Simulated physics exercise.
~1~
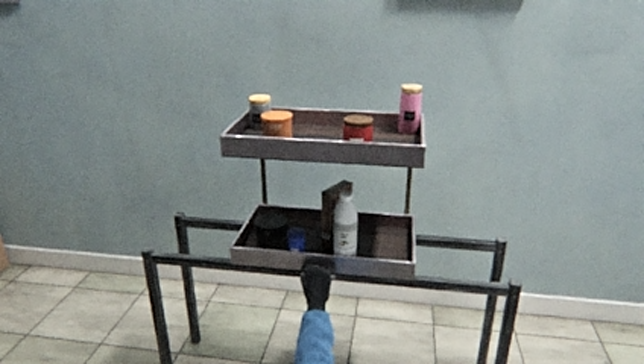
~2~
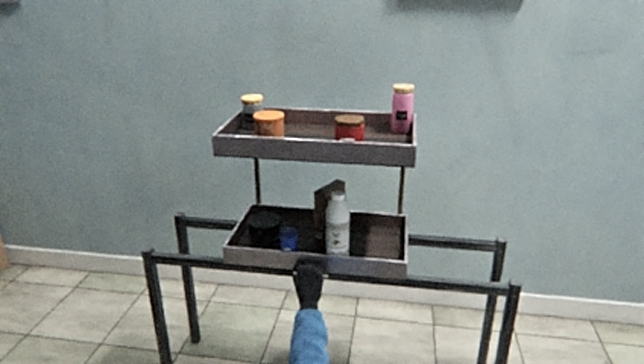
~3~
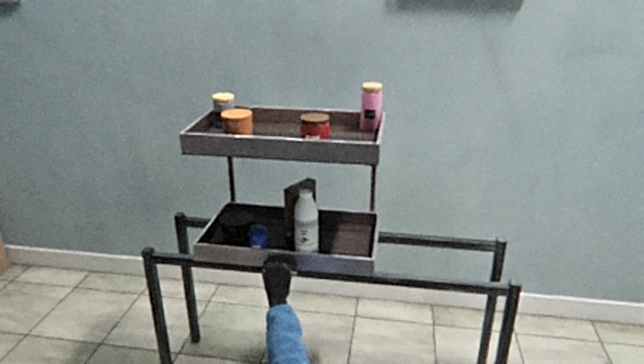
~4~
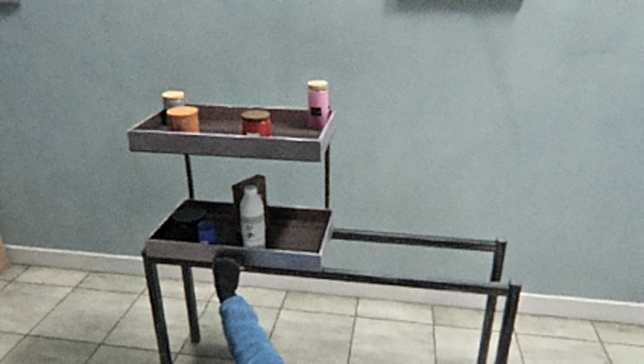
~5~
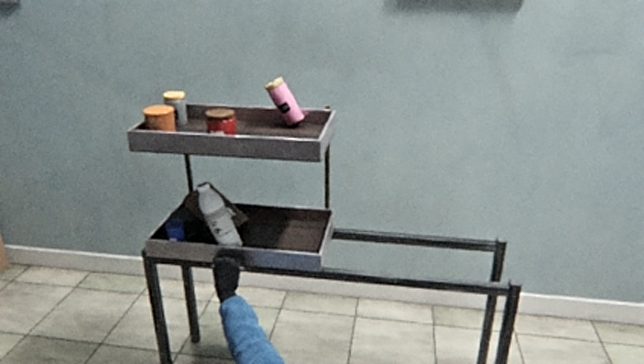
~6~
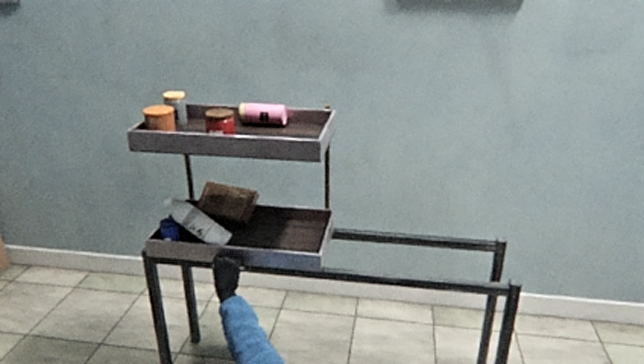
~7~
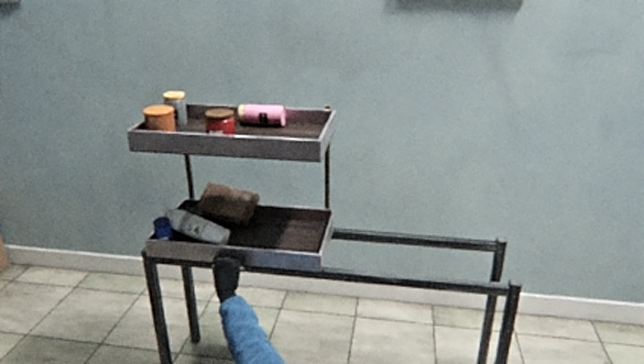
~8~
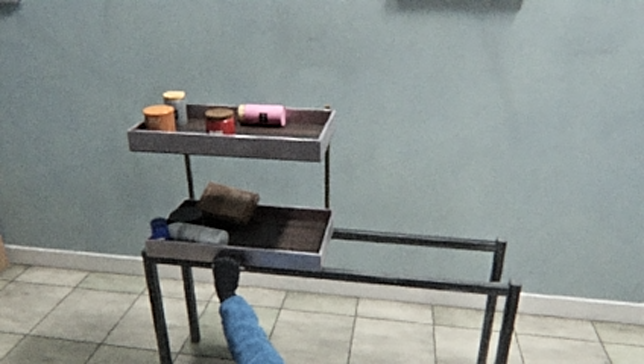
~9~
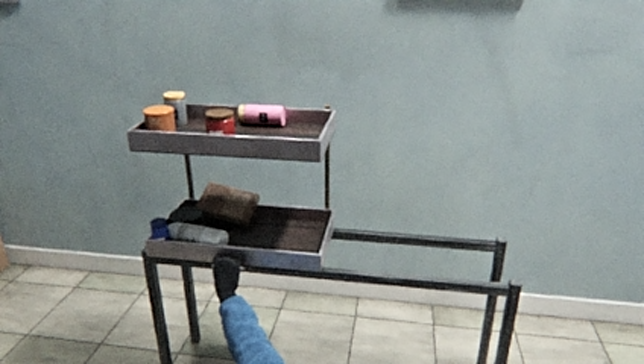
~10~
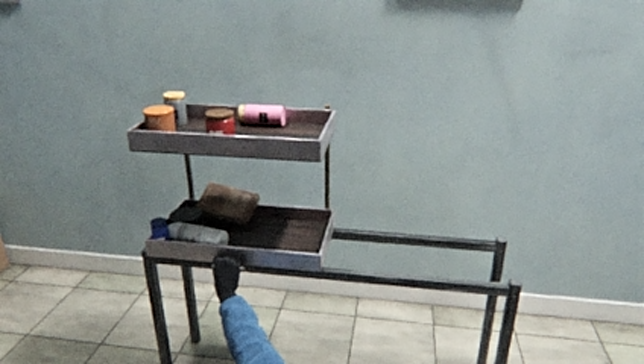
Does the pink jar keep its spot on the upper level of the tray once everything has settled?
No, the pink jar tips over when the tray stops at the left end and comes to rest on its side, away from its first spot, while the grey jar on the same level stays where it was.
